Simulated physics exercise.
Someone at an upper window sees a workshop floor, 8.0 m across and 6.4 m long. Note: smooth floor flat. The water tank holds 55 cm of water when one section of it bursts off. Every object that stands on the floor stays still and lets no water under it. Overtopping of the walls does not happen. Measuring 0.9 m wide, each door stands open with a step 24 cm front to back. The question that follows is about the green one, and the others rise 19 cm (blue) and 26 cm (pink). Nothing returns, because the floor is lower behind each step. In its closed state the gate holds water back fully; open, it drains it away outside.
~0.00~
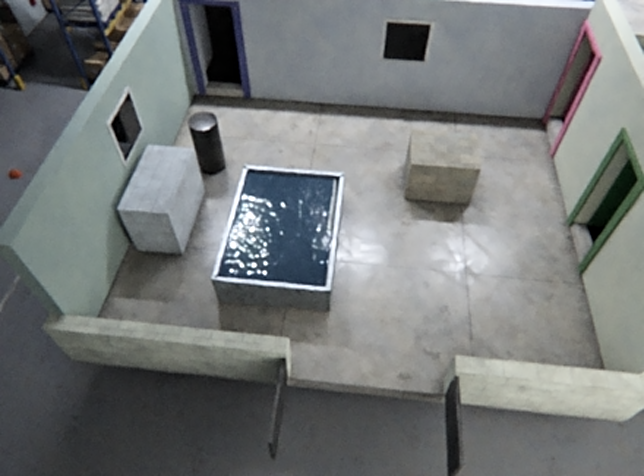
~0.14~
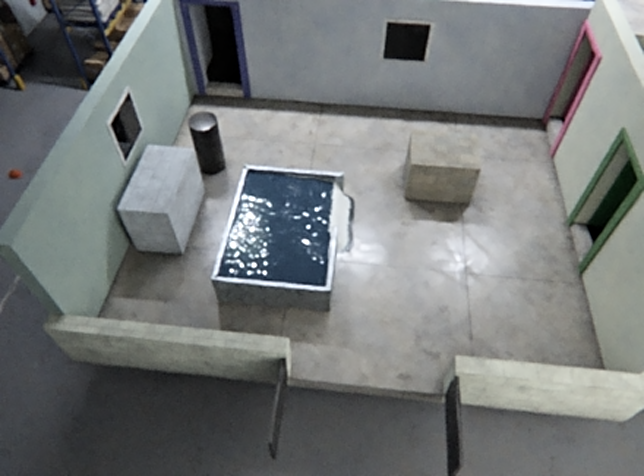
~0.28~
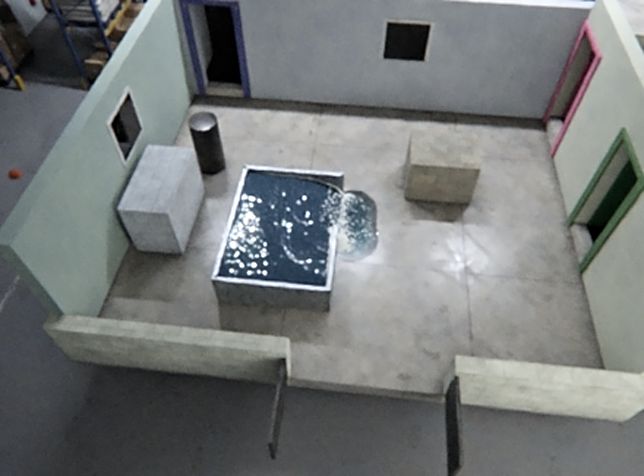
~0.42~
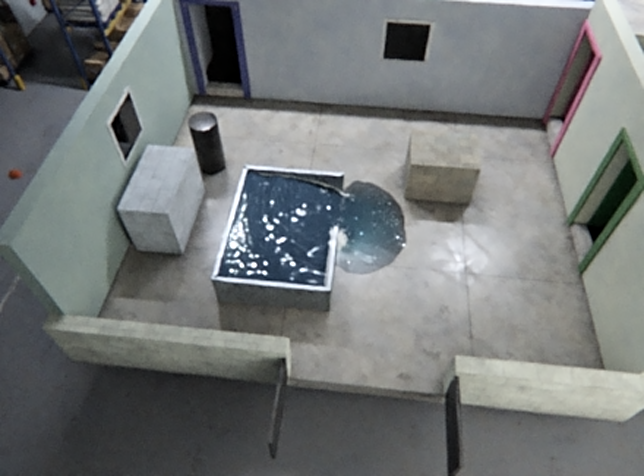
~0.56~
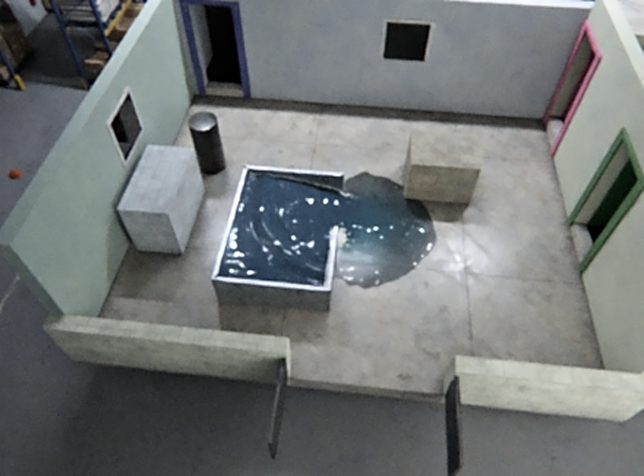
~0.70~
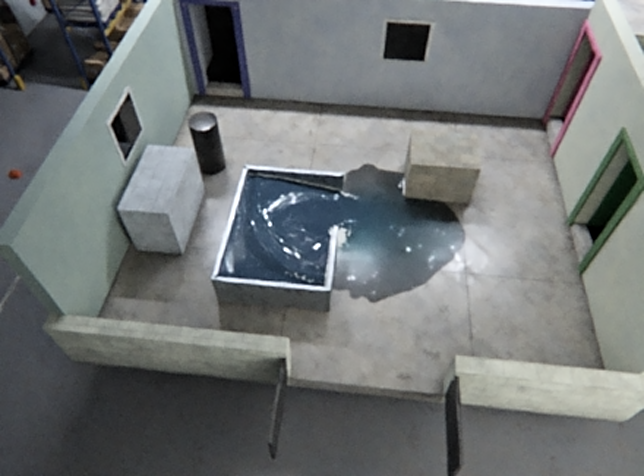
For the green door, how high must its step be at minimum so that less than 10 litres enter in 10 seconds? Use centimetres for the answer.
It must be at least about 23 cm.
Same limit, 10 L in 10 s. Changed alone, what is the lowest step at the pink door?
Pink door, minimum about 8.0 cm.
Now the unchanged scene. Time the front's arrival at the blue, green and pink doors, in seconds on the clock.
Times: Blue = 4.5 s, green = 1.4 s, pink = 2.6 s.
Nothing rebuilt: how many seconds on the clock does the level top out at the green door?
I'd guess close to 2.4 seconds.
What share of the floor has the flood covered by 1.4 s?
Around 20 per cent of the floor.
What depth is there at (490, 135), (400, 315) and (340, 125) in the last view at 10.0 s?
In that order: 6, 3 and 3 cm.
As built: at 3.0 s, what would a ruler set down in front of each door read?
Depths in cm: Blue 0, green 24, pink 3.
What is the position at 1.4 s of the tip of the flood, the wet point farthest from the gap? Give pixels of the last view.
The tip of the flood lies near (567, 227).
After 1.4 s water covers 20 % of the floor, deepest (31 cm) near (344, 215); 2 cm at the green door, 0 litres in over its 15 cm step.
After 3.0 s water covers 40 % of the floor, deepest (25 cm) near (574, 258); 24 cm at the green door, 41 litres in over its 15 cm step.
After 10.0 s water covers 90 % of the floor, deepest (9 cm) near (570, 392); 8 cm at the green door, 76 litres in over its 15 cm step.
At the green door as built, the water arrived by 1.4 s and peaked near 26 cm at 2.4 s.
With a step of 19.5 cm, 29 litres would have come in within the 10 s; with 26 cm, 2 litres. So under 10 litres takes about 23 cm.
